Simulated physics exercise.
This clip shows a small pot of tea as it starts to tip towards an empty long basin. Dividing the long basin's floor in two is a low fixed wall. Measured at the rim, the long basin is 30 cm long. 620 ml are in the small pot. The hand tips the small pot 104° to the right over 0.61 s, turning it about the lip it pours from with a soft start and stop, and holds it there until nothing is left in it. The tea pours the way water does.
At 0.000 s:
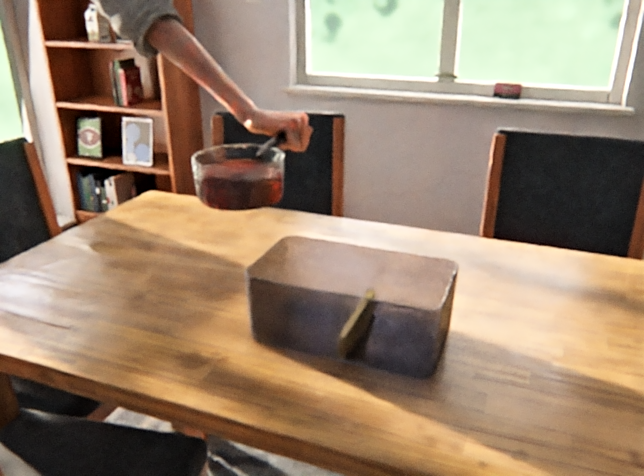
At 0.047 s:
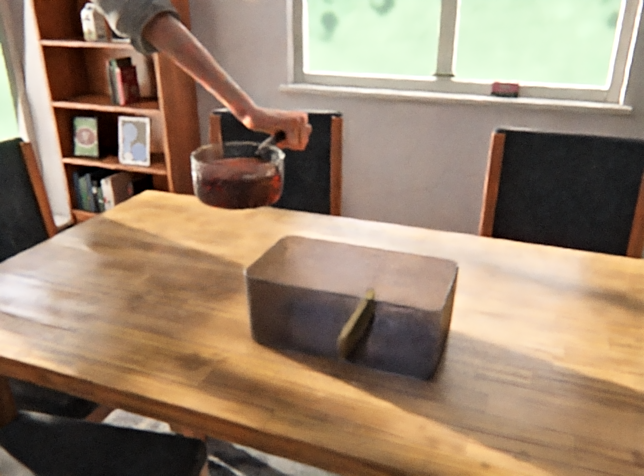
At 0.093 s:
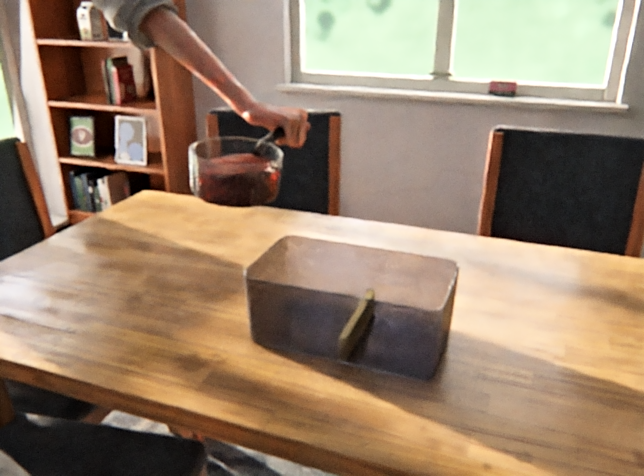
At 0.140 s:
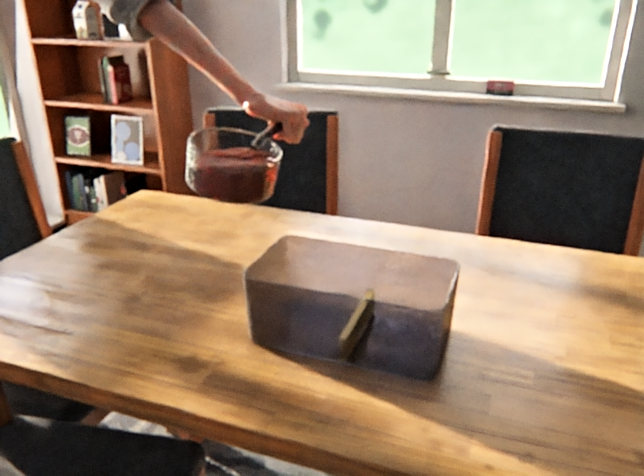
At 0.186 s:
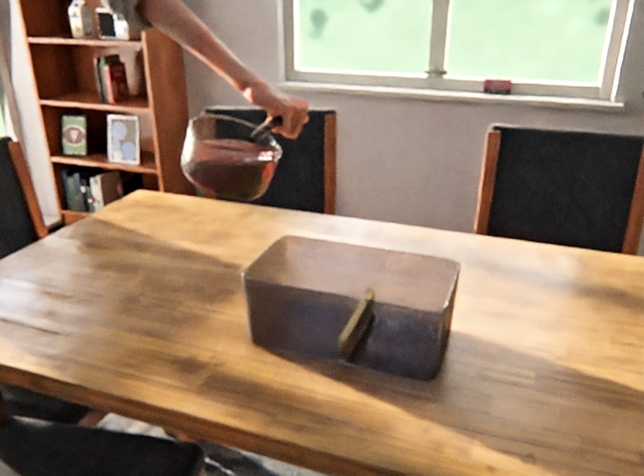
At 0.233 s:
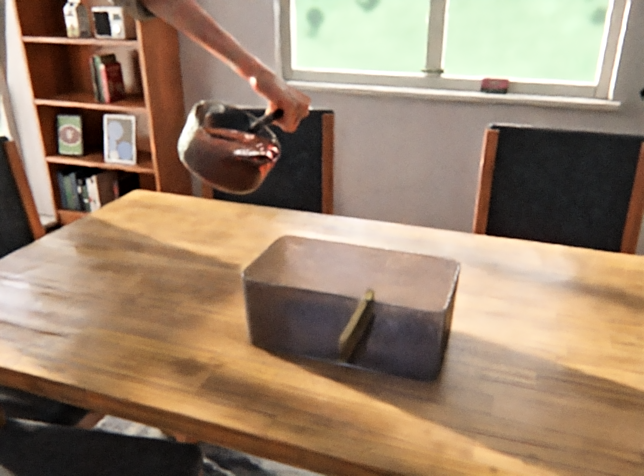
A hand held a small clear pot of reddish-brown tea above a wooden table and slowly tilted it to the right, towards a long, empty basin that sat still on the tabletop.
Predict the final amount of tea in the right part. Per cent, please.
The right part ends with roughly 44 per cent.
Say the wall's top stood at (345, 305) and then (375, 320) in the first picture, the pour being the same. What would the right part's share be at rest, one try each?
65 per cent first, 20 per cent second.
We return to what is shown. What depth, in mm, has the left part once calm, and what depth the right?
I'd say close to 12 mm on the left, close to 12 mm on the right.
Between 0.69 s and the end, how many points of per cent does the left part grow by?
It comes to near 22 per cent.
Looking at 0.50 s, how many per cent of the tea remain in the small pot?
38 %.
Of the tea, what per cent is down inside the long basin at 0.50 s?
Near 3 in a hundred.
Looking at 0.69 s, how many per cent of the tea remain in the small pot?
Close to 4 percent of the total.
Then, 0.50 s in, the tilt is 95° and 38 per cent is still to pour, 3 is left of the wall and 0 right of it.
Then, 0.69 s in, the tilt is 104° and 4 per cent is still to pour, 27 is left of the wall and 50 right of it.
Then, 0.89 s in, the tilt is 104° and 0 per cent is still to pour, 42 is left of the wall and 43 right of it.
Then, 1.11 s in, the tilt is 104° and 0 per cent is still to pour, 50 is left of the wall and 44 right of it.
Finally, 50 per cent lies left of the wall, 44 right of it and 7 outside.
